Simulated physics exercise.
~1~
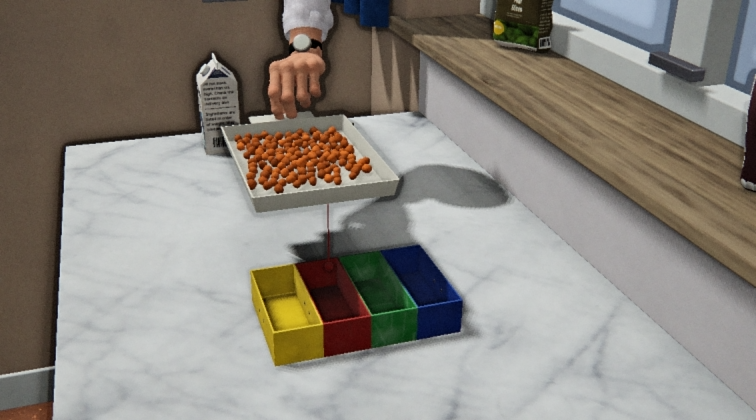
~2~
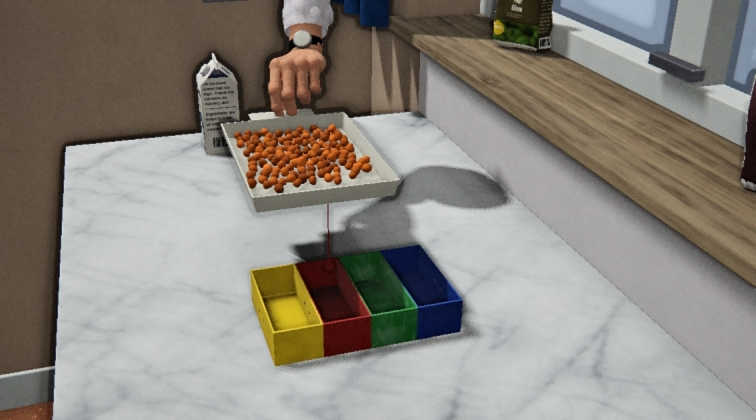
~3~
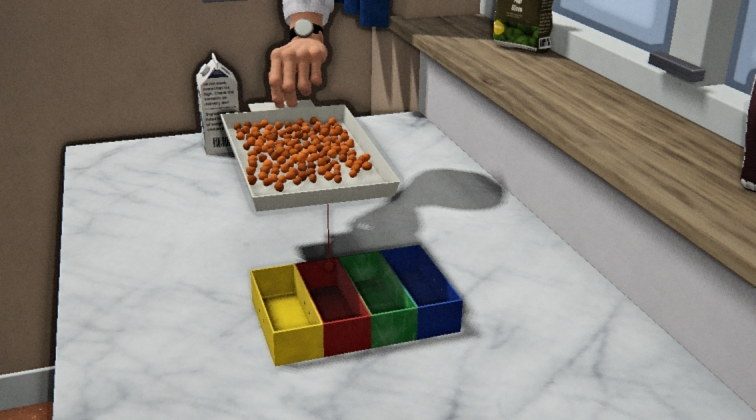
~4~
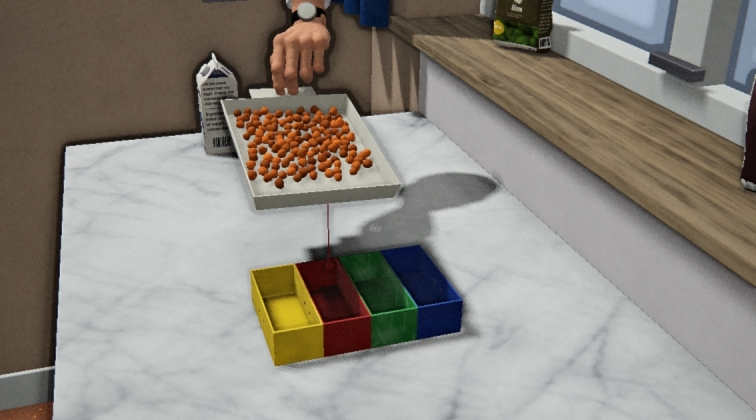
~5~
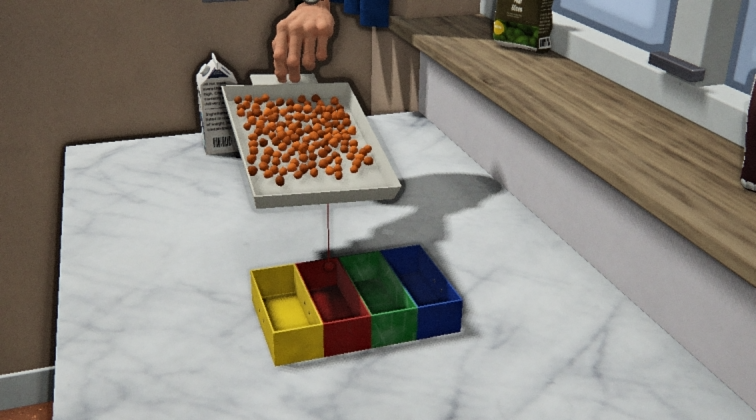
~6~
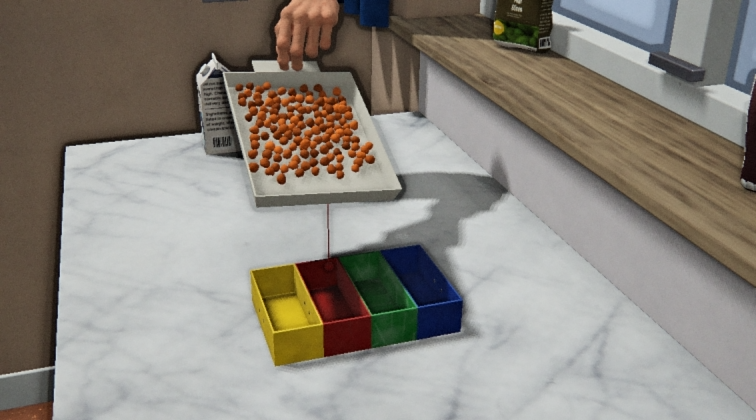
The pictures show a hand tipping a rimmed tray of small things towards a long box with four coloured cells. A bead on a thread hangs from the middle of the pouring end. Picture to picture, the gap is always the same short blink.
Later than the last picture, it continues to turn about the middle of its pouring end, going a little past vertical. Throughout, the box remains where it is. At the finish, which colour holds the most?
Green holds the most.
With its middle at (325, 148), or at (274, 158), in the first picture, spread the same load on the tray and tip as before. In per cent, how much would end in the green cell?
First about 40, then 30 per cent.
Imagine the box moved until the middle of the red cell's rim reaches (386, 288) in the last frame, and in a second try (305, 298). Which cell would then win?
First try: The red cell; second try: Blue.
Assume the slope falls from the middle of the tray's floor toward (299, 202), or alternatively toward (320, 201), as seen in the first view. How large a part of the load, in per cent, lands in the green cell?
The first try yields 10 percent and the second 20 percent.
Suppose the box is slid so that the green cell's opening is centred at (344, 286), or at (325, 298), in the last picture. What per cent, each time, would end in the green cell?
Close to 30 in a hundred, then close to 20 in a hundred.
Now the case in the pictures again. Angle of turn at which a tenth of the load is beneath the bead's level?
I'd say it is tilted about 100°.
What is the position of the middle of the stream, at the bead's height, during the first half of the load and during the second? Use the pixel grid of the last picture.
(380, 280) first, (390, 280) later.
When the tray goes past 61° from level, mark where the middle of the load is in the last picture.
The load is centred near (347, 165).
Soon after the last picture, tray tipped steeply; nearly all on the tray; a stray few falling or outside the box.
A little later, tray tipped right over; most on the tray; a small part in the green cell; a stray few in the blue cell; a stray few in the red cell; a stray few falling or outside the box.
Later still, tray tipped past a quarter turn; about half in the green cell; about a quarter in the blue cell; about a quarter in the red cell; a small part in the yellow cell; a small part falling or outside the box.
At rest, tray tipped past a quarter turn; about half in the green cell; about a quarter in the blue cell; about a quarter in the red cell; a small part in the yellow cell; a small part outside the box.
